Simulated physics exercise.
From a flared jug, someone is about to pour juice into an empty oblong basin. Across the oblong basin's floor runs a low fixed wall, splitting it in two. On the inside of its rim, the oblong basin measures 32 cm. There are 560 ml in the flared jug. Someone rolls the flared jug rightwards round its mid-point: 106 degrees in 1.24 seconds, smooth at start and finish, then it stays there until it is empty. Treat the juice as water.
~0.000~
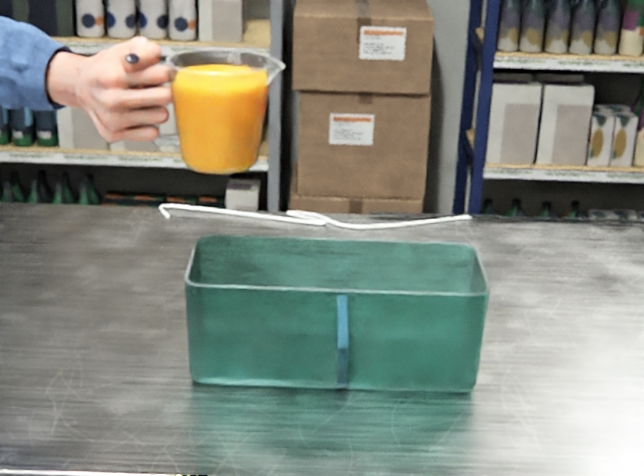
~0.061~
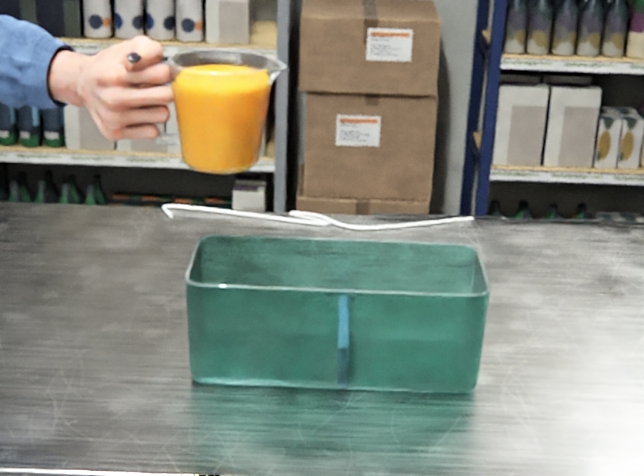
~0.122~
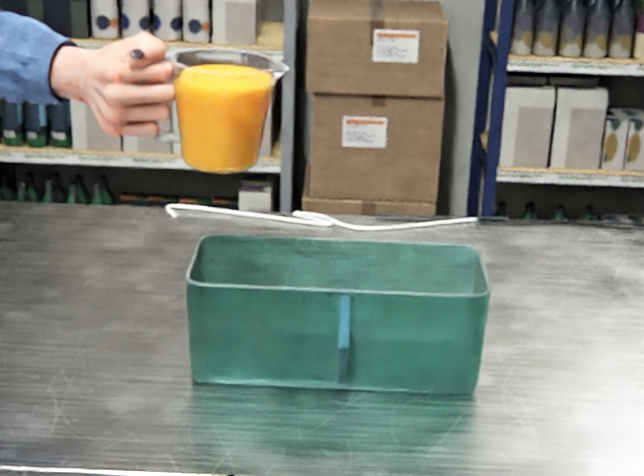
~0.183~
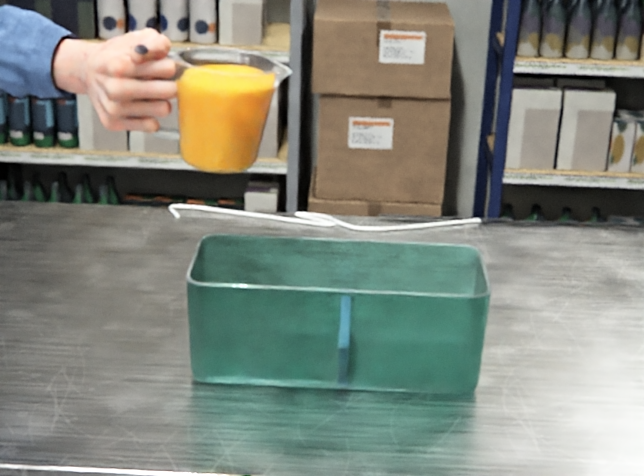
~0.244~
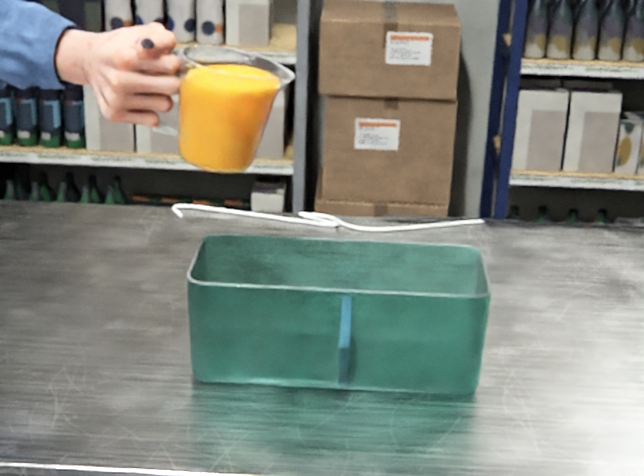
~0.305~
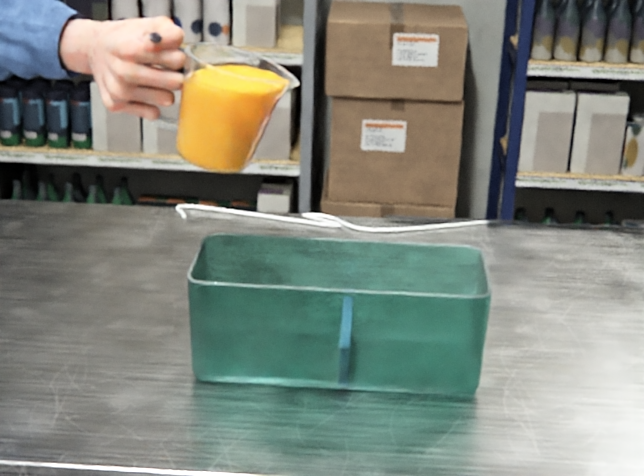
A hand slowly tilts a clear jug of orange juice rightwards above a green basin.
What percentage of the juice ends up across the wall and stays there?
About 61 per cent.
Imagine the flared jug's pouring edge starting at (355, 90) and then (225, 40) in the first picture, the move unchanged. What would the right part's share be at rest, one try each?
95 in a hundred, followed by 5 in a hundred.
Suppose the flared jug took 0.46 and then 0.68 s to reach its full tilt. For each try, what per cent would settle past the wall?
Roughly 30 per cent the first time and 40 per cent the second.
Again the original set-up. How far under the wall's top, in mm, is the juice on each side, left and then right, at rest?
For the left, around 38 mm; for the right, around 30 mm.
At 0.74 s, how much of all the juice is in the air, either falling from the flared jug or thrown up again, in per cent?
Roughly 22 percent.
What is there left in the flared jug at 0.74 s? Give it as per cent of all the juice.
Around 70 percent.
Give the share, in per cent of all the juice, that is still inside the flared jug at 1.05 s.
Close to 16 in a hundred.
By 0.74 s the tilt is 68° and 69 per cent is still to pour, 1 is left of the wall and 7 right of it.
By 1.05 s the tilt is 100° and 15 per cent is still to pour, 13 is left of the wall and 53 right of it.
By 1.38 s the tilt is 106° and 0 per cent is still to pour, 37 is left of the wall and 61 right of it.
By 1.74 s the tilt is 106° and 0 per cent is still to pour, 37 is left of the wall and 61 right of it.
At rest 37 per cent lies left of the wall, 61 right of it and 1 outside.
